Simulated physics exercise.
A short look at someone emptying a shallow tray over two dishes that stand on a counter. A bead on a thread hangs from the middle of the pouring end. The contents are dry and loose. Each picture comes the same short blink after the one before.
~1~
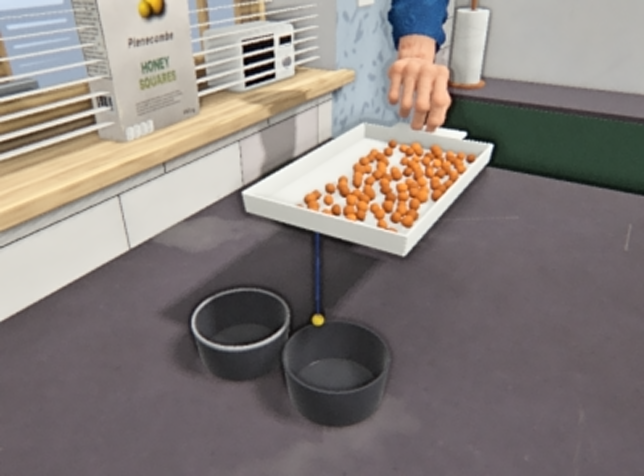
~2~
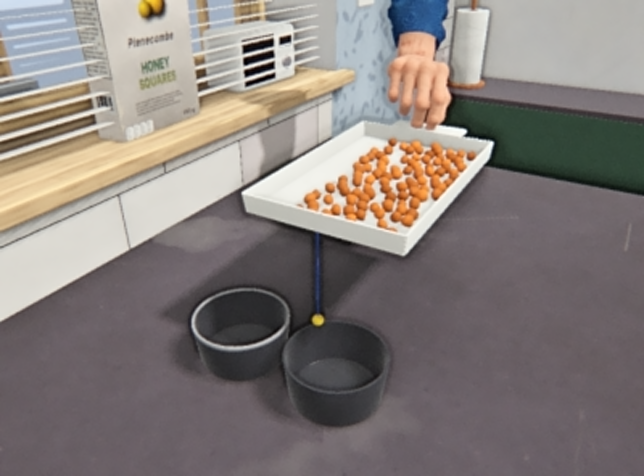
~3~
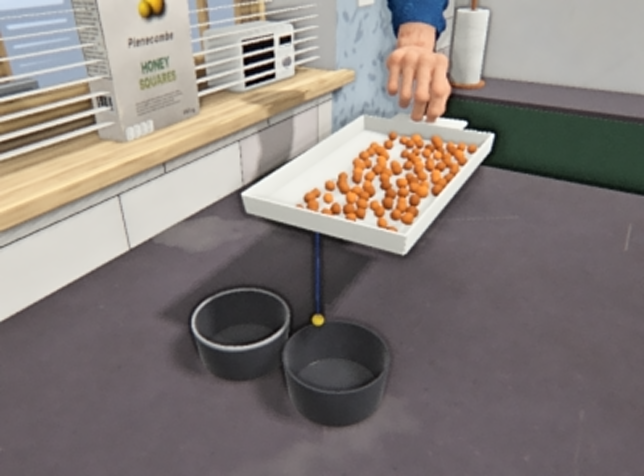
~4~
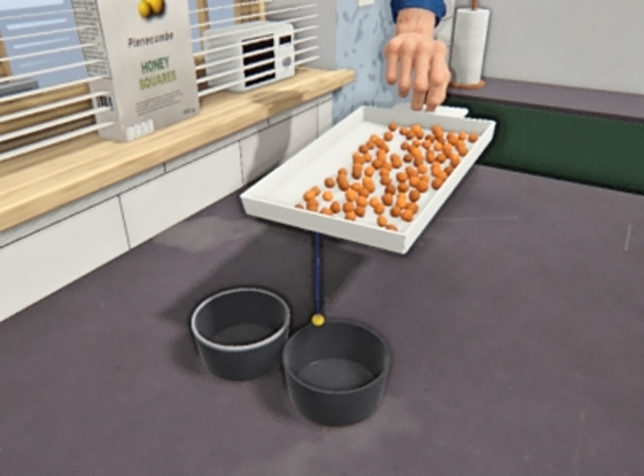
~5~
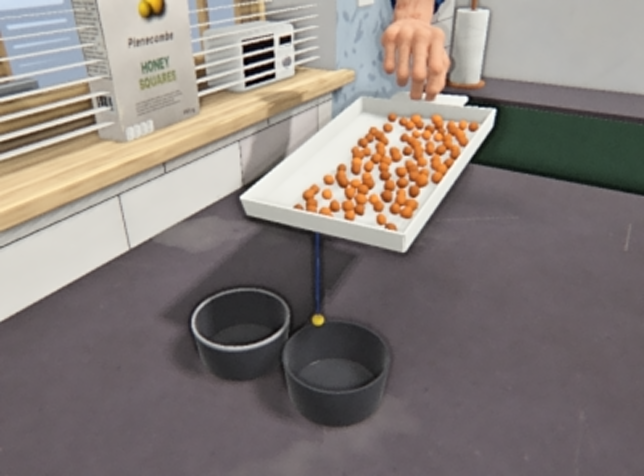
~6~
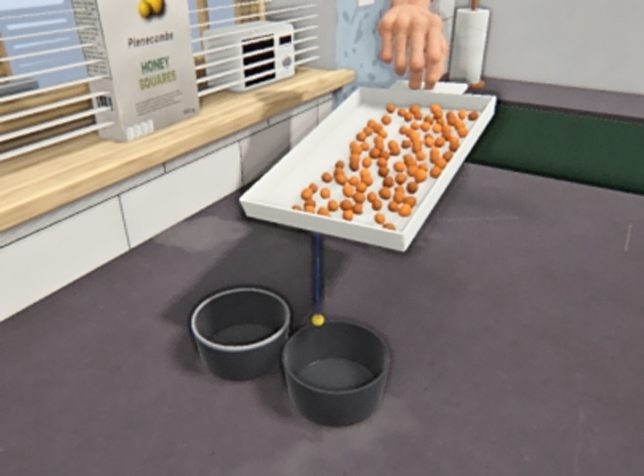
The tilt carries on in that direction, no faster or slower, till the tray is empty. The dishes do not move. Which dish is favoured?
It favours the left-hand dish.
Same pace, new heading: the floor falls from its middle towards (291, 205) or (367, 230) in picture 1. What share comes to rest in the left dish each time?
The first gives 80 %, the second 0 %.
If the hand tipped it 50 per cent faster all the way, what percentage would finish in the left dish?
About 50 per cent.
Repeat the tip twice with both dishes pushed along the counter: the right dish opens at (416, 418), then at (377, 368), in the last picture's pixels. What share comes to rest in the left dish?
About 30 and 60 per cent.
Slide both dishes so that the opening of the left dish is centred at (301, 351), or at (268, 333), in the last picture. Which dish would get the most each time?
In turn: The left-hand dish; the left-hand dish.
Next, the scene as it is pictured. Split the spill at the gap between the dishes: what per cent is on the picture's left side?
Roughly 100 in a hundred.
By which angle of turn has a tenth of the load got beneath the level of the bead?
Roughly 100°.
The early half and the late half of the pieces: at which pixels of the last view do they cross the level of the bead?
Around (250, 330) and then (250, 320).
Shortly afterwards, tray tipped steeply; all but a few on the tray; only a few in the air.
Next, tray tipped right over; all but a few on the tray; only a few in the left dish; only a few outside both.
Some moments later, tray tipped past a quarter turn; a little in the right dish; near half in the left dish; near a third outside both.
In the end, tray tipped past a quarter turn; a little in the right dish; near half in the left dish; near a third outside both.
